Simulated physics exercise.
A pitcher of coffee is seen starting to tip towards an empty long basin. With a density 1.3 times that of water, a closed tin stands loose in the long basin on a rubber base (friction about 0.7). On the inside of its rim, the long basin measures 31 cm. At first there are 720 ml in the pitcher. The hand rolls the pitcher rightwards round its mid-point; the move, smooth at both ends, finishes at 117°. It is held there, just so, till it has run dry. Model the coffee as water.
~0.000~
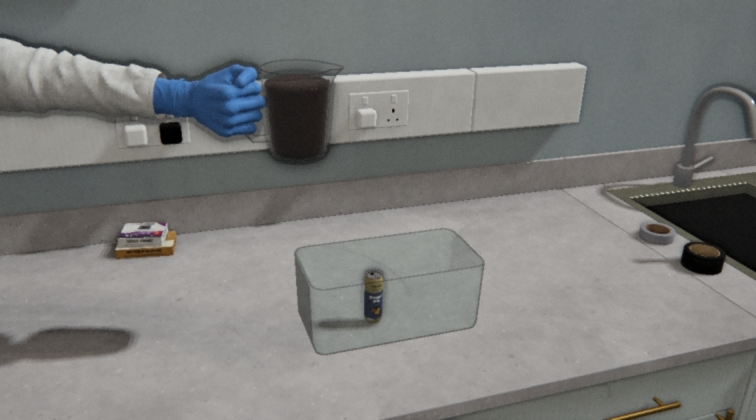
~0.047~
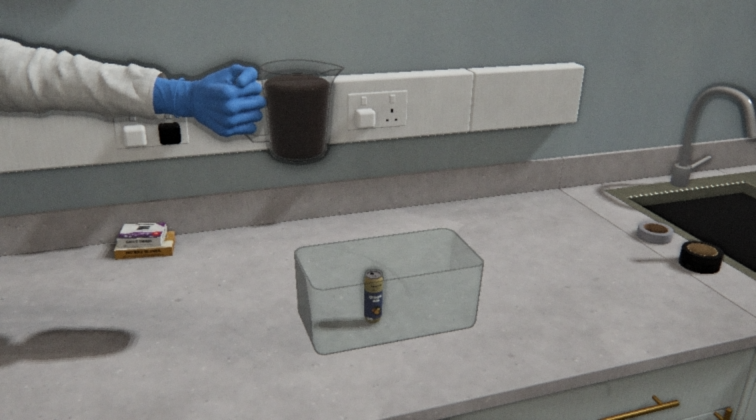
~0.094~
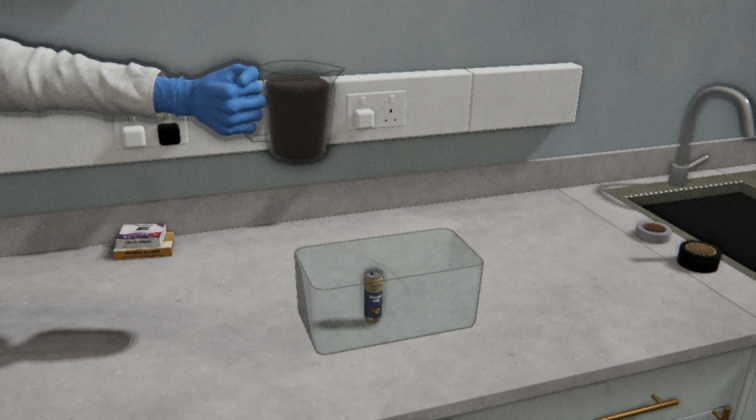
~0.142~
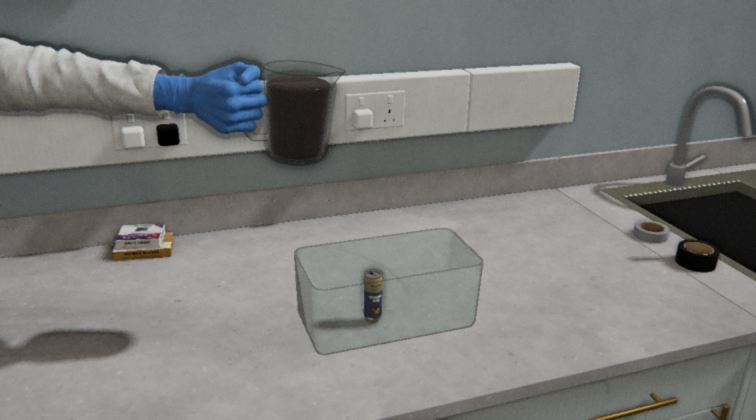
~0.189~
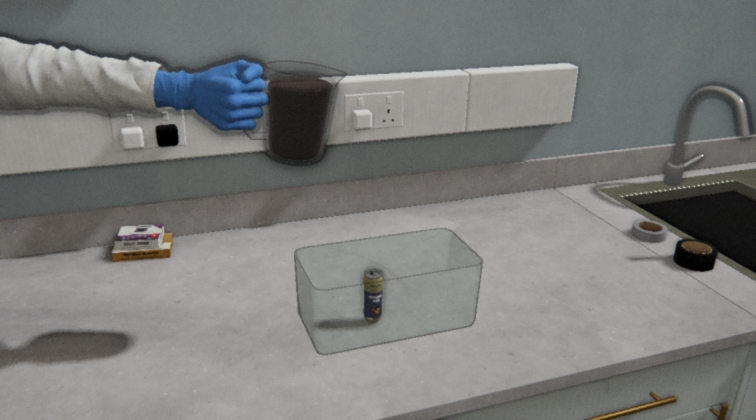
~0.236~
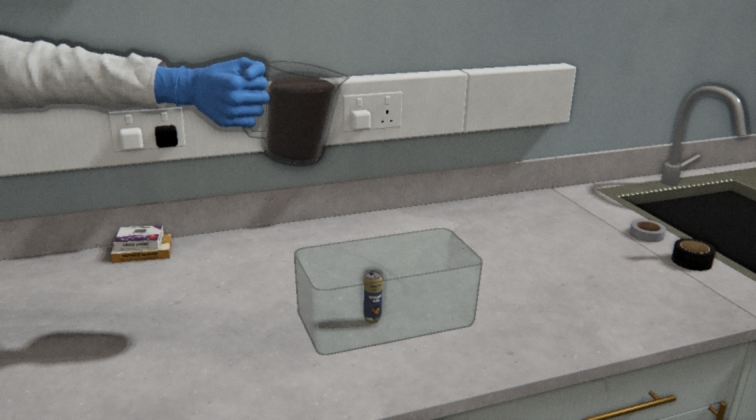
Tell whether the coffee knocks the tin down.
It never tilts over.
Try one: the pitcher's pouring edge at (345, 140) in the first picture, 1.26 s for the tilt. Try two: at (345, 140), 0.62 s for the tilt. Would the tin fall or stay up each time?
First it keeps standing; then it goes over.
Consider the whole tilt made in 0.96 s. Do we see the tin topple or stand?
The tin stays on its base.
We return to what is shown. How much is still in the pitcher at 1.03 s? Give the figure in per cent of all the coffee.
Near 20 percent, more or less.
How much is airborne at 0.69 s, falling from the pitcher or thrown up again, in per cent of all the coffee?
At that moment, about 18 percent.
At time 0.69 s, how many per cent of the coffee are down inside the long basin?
Close to 1 in a hundred.
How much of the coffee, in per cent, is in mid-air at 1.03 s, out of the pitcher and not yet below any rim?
Near 34 in a hundred.
After 0.69 s the tilt is 68° and 81 per cent is still to pour; the tin stands where it began.
After 1.03 s the tilt is 107° and 20 per cent is still to pour; the tin stands where it began.
After 1.38 s the tilt is 117° and 0 per cent is still to pour; the tin stands where it began.
After 1.76 s the tilt is 117° and 0 per cent is still to pour; the tin stands where it began.
In the end the tin stands where it began.
